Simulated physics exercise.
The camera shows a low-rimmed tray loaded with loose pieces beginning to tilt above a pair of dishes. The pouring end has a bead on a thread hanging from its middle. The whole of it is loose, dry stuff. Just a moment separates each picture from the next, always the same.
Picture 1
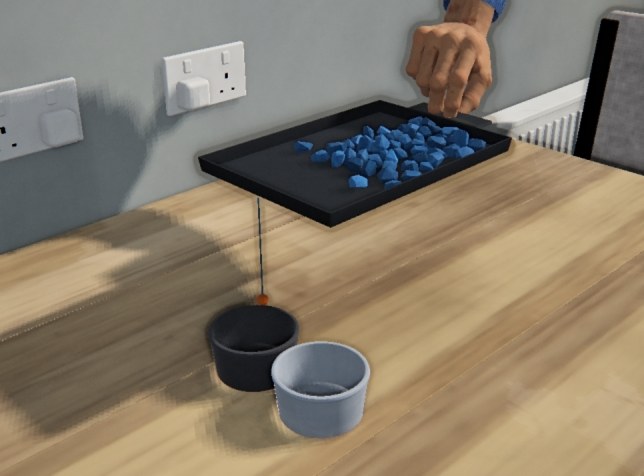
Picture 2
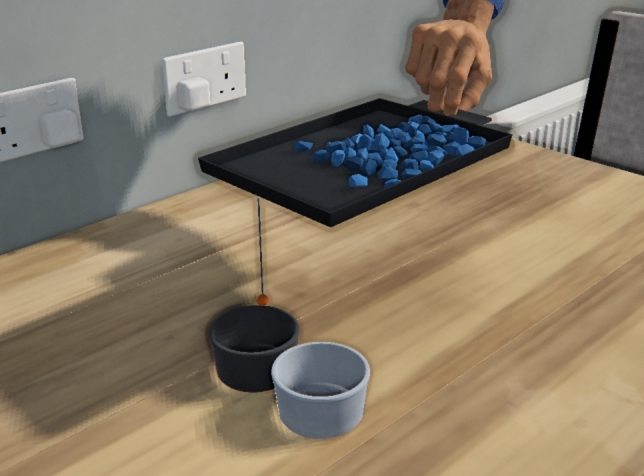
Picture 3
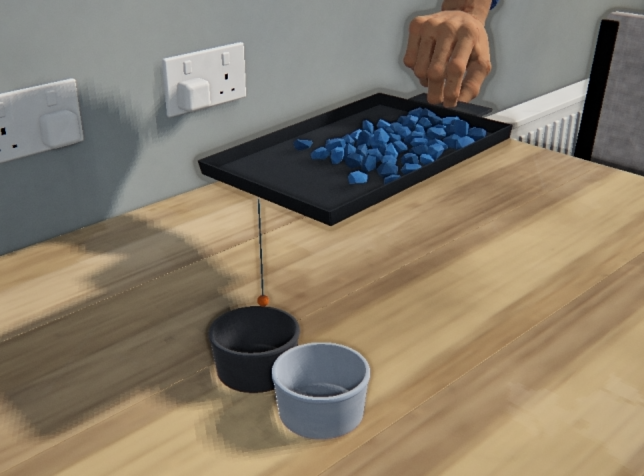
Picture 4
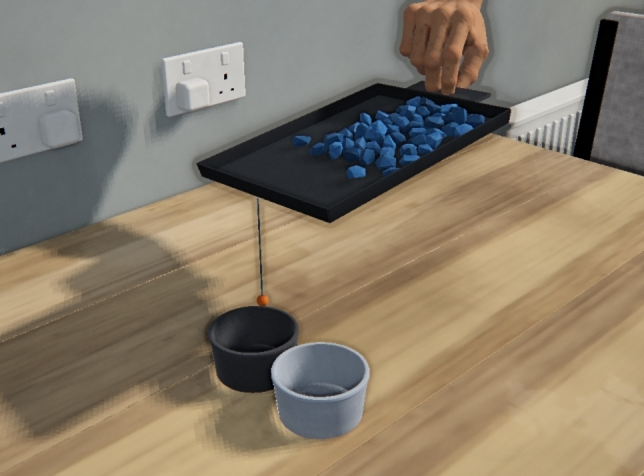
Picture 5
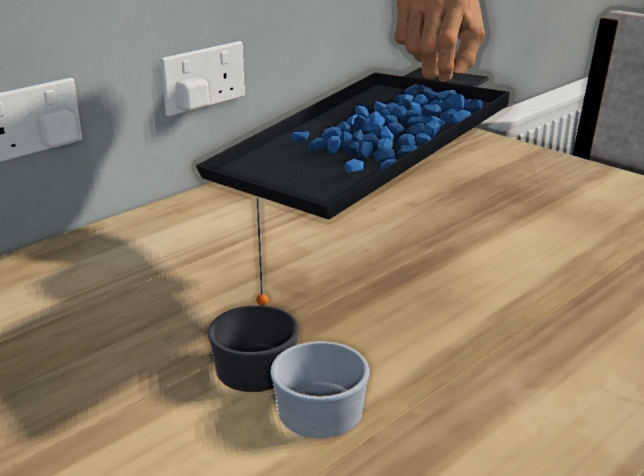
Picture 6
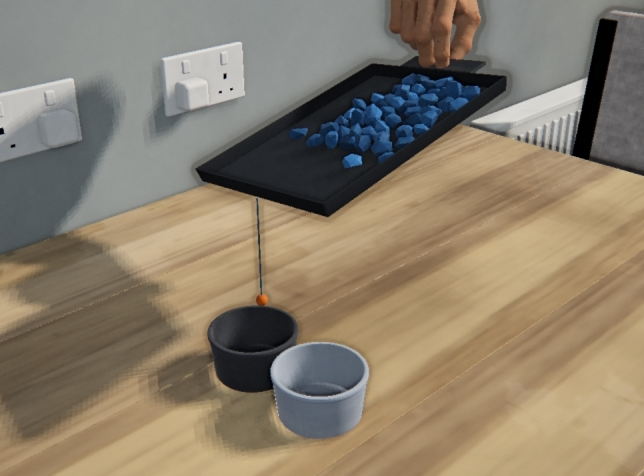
A hand at the far right end of a black, low-rimmed tray holding loose blue stones slowly raises that end, tilting the tray slightly toward the near left, while the stones keep their places on it. Below the near end, an orange bead hangs on a thread above a black dish and a pale grey one. The steady, slightly raised view shows a wooden worktop against a grey wall with white sockets.
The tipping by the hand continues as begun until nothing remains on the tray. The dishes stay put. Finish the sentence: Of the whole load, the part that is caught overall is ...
... less than half of it.
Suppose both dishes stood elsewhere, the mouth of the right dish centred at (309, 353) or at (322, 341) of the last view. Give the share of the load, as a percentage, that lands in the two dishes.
Roughly 20% on the first try and 10% on the second.
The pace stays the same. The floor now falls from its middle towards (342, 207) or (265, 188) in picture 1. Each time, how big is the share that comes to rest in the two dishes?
Roughly 70 % in the first case and 20 % in the second.
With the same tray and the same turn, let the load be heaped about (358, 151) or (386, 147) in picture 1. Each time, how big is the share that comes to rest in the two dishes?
The first start gives 10 percent and the second 10 percent.
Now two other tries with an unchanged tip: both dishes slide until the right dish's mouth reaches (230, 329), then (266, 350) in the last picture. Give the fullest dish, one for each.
One: The left-side dish. Two: The left-side dish.
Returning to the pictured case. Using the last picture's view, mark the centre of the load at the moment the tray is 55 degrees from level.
Around (246, 151).
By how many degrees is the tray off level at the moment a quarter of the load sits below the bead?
It has tipped about 75 degrees.
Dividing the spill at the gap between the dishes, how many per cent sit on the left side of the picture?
Left share: Close to 100 %.
Shortly afterwards, tray tipped steeply; all but a few on the tray; a little in the air.
Next, tray tipped right over; near two thirds on the tray; only a few in the left dish; near a quarter outside both; a little in the air.
Some moments later, tray tipped past a quarter turn; a little in the left dish; all but a few outside both.
In the end, tray tipped past a quarter turn; none at all in the right dish; a little in the left dish; all but a few outside both.
